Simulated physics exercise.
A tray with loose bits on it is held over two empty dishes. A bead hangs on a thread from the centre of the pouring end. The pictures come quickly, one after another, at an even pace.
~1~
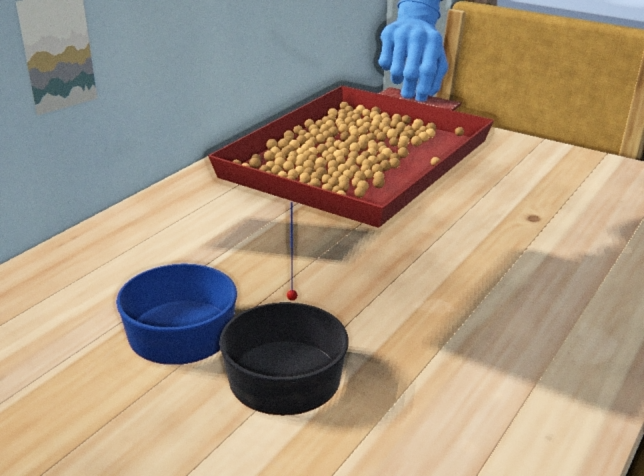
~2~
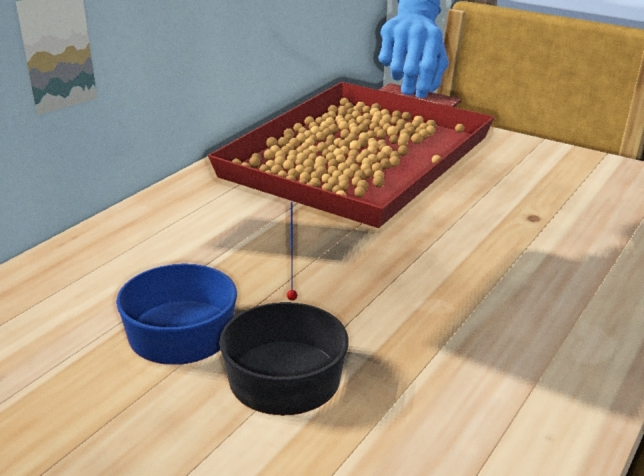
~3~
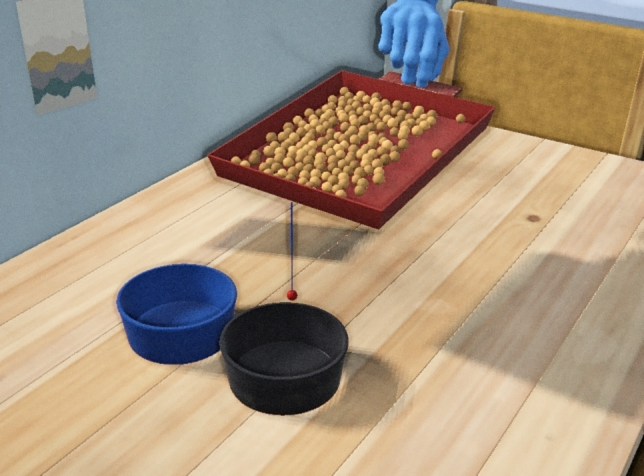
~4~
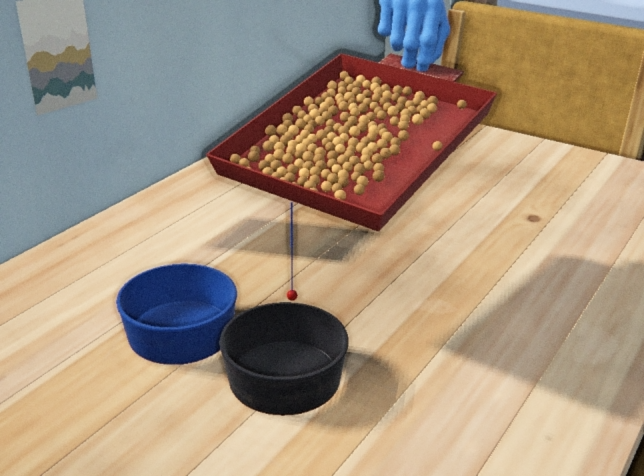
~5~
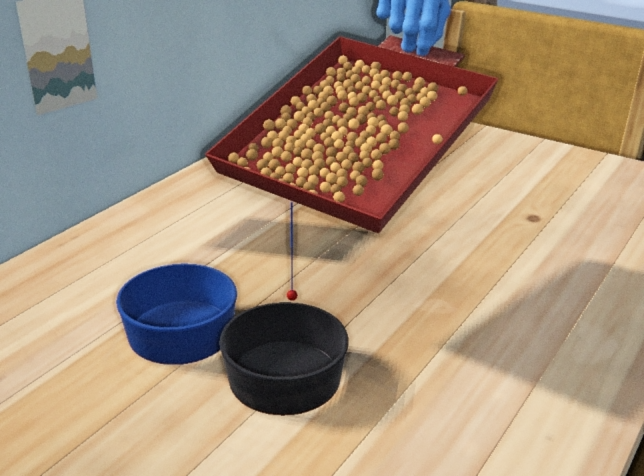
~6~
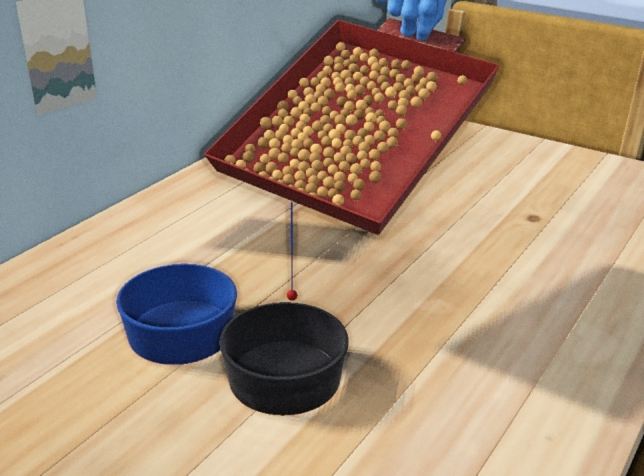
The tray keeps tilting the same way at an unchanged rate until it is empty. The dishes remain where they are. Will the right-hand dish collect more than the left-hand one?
Yes.
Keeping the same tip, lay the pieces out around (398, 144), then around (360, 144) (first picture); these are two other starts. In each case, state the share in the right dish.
Close to 50 per cent, followed by close to 50 per cent.
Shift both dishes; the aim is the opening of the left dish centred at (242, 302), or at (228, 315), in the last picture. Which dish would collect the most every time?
The dish to the right at the first, the dish to the right at the second.
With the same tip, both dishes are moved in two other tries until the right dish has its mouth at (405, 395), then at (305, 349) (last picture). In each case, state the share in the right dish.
Approximately 20 percent, followed by approximately 70 percent.
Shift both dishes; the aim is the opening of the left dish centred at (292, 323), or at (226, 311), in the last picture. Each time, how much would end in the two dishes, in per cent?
You'd see roughly 70 per cent first and roughly 90 per cent second.
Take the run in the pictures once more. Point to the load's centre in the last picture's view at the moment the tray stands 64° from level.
In the last view, the load is centred close to (325, 192).
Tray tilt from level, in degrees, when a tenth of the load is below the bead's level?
Around 75°, give or take.
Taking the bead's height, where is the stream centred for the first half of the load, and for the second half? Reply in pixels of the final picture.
At (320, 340) for the first part, then at (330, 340) for the others.
Soon, tray tipped steeply; most on the tray; a stray few in the right dish; a stray few outside both; a small part in the air.
A while on, tray tipped past a quarter turn; a small part on the tray; about a third in the right dish; a stray few in the left dish; about a third outside both; about a quarter in the air.
Towards the end, tray tipped past a quarter turn; about half in the right dish; a stray few in the left dish; about half outside both.
Finally, tray tipped past a quarter turn; about half in the right dish; a stray few in the left dish; about half outside both.
